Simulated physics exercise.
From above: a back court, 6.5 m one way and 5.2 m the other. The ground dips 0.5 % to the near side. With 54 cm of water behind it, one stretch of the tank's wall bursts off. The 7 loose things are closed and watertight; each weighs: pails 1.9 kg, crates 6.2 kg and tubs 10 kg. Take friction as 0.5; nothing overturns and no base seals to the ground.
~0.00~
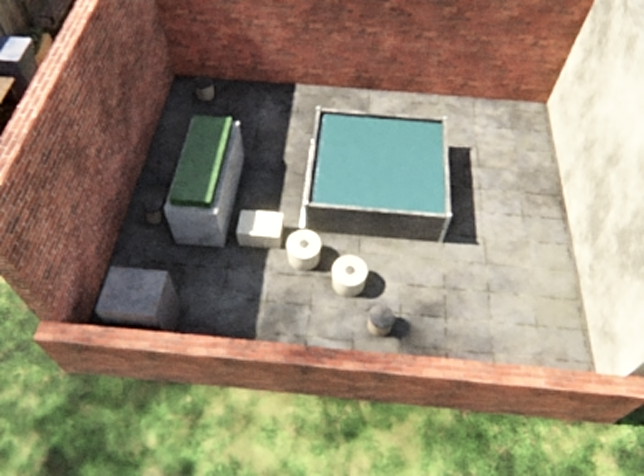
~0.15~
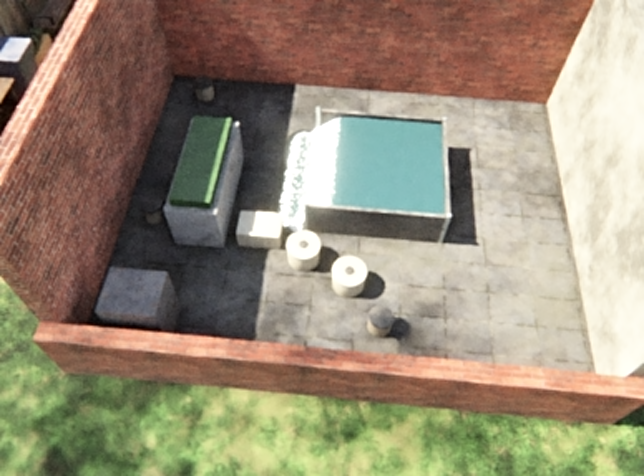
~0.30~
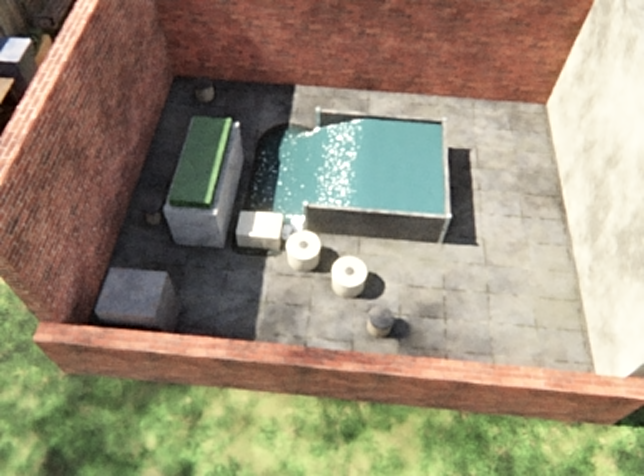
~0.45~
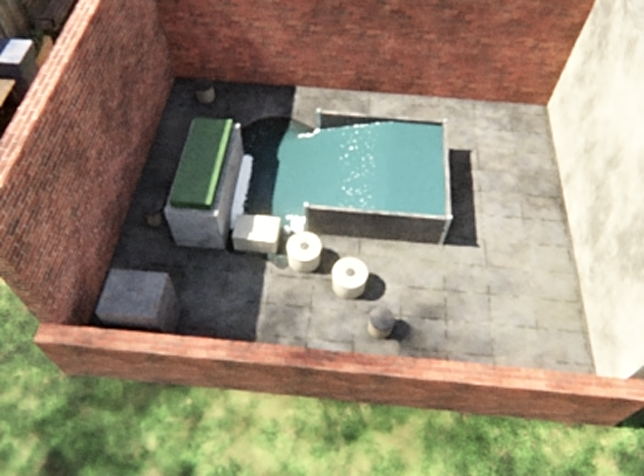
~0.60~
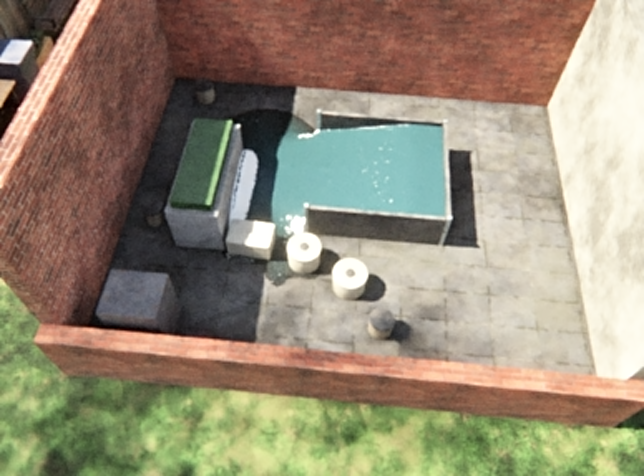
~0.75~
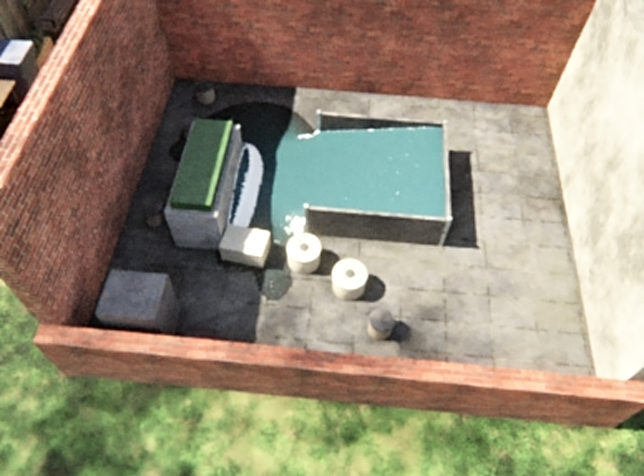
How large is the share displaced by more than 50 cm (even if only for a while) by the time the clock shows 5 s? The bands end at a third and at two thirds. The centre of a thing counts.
It is two thirds or more.
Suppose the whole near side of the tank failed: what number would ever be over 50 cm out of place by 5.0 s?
Then 6.
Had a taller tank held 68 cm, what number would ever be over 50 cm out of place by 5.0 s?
Then 5.
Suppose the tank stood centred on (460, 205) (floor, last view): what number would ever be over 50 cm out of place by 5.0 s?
Then 6.
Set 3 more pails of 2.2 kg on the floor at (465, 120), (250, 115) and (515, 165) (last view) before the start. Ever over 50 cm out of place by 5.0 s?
In turn: Under, past it, less.
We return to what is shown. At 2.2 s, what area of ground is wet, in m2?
Some 15 m2.
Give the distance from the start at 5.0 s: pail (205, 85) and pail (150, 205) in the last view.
In that order: 250 cm, 140 cm.
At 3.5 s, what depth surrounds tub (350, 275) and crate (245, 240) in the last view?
Roughly 1 and 19 cm.
After 1.1 s 2 of 7 are over 50 cm from their spots; 1 afloat.
After 2.2 s 2 of 7 are over 50 cm from their spots; 3 afloat.
After 3.5 s 4 of 7 are over 50 cm from their spots; 4 afloat.
After 5.0 s 5 of 7 are over 50 cm from their spots, and 5 have been at some point; 5 afloat.
